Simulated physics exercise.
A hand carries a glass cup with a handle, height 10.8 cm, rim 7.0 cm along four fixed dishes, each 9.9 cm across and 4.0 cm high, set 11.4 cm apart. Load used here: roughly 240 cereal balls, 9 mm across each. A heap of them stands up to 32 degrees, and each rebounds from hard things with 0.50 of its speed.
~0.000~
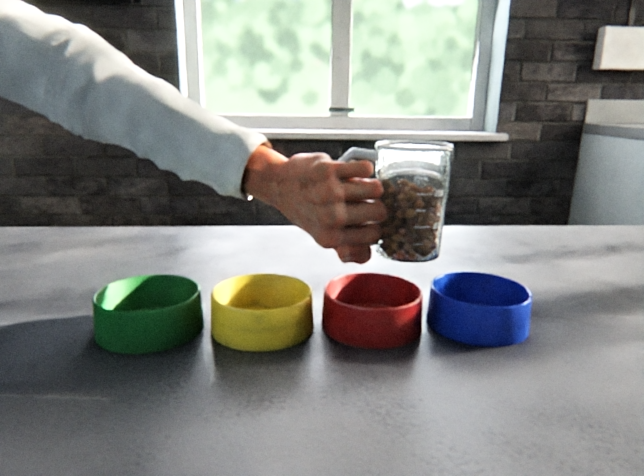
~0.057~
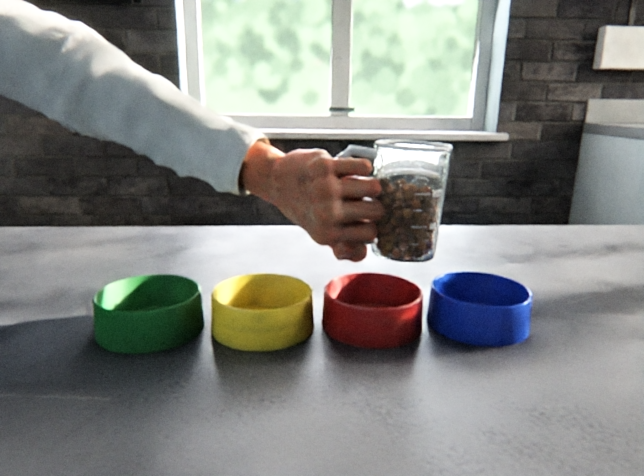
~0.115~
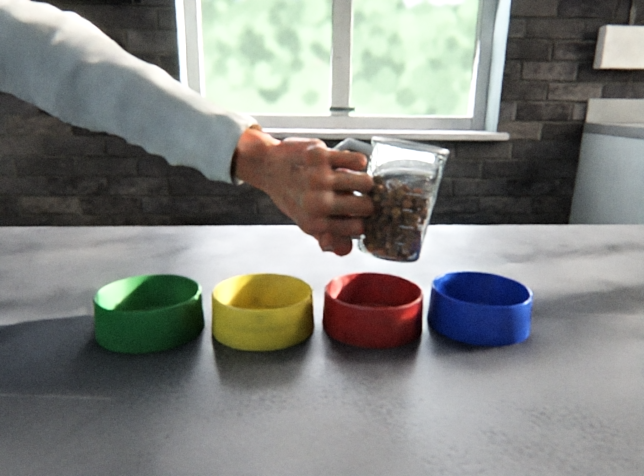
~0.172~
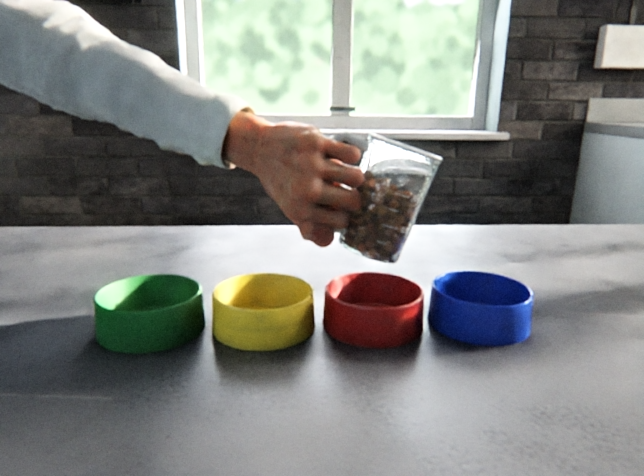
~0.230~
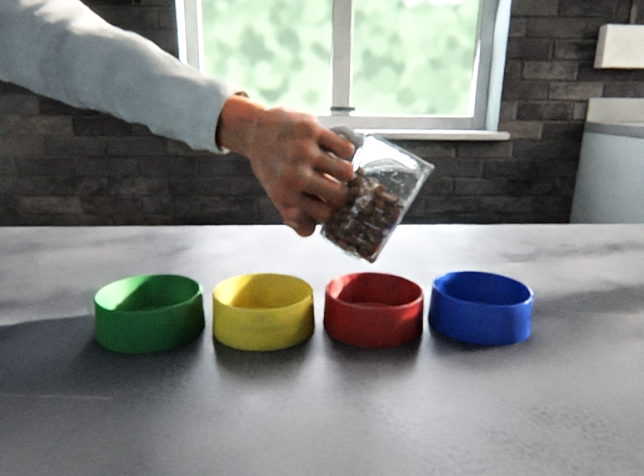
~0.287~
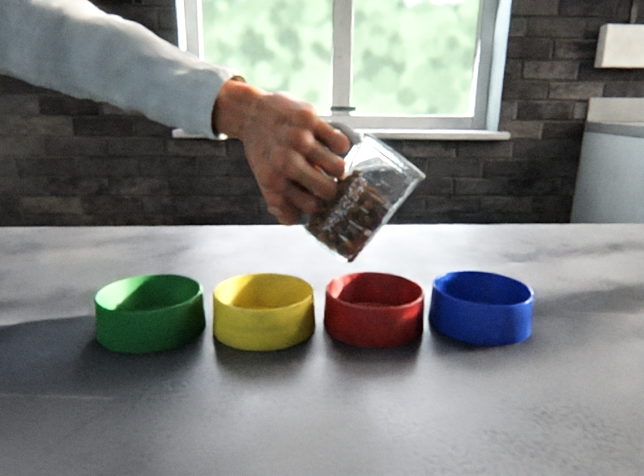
A hand holding a clear, handled cup of small brown pieces moves a short way left above a row of green, yellow, red and blue dishes on a gray counter, steadily tilting the cup's rim to the right.
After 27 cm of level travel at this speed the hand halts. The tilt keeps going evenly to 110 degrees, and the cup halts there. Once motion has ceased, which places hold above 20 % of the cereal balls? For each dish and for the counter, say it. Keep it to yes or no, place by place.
Place by place: Red no, blue no, green no, yellow yes, counter yes.
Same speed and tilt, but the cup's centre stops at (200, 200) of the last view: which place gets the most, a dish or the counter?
That'd be yellow, it takes the most.
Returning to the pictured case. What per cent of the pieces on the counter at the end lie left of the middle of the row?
Roughly 100 per cent.
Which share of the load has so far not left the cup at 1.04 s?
About 65 percent of the load.
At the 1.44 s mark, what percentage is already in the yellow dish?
Some 50 in a hundred by then.
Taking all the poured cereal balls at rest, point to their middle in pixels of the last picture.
Centre at rest: Approx. (240, 318) px.
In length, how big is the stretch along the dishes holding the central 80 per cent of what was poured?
Spread: Around 10 cm.
After 0.74 s, tilt 105 degrees; cup holds 100 %.
After 1.04 s, tilt 110 degrees; cup holds 65 %, yellow 35 %.
After 1.44 s, tilt 110 degrees; cup holds 30 %, green 5 %, yellow 50 %.
In the end, at 2.9 s, red 0 %, blue 0 %, green 5 %, yellow 60 %, counter 35 %.
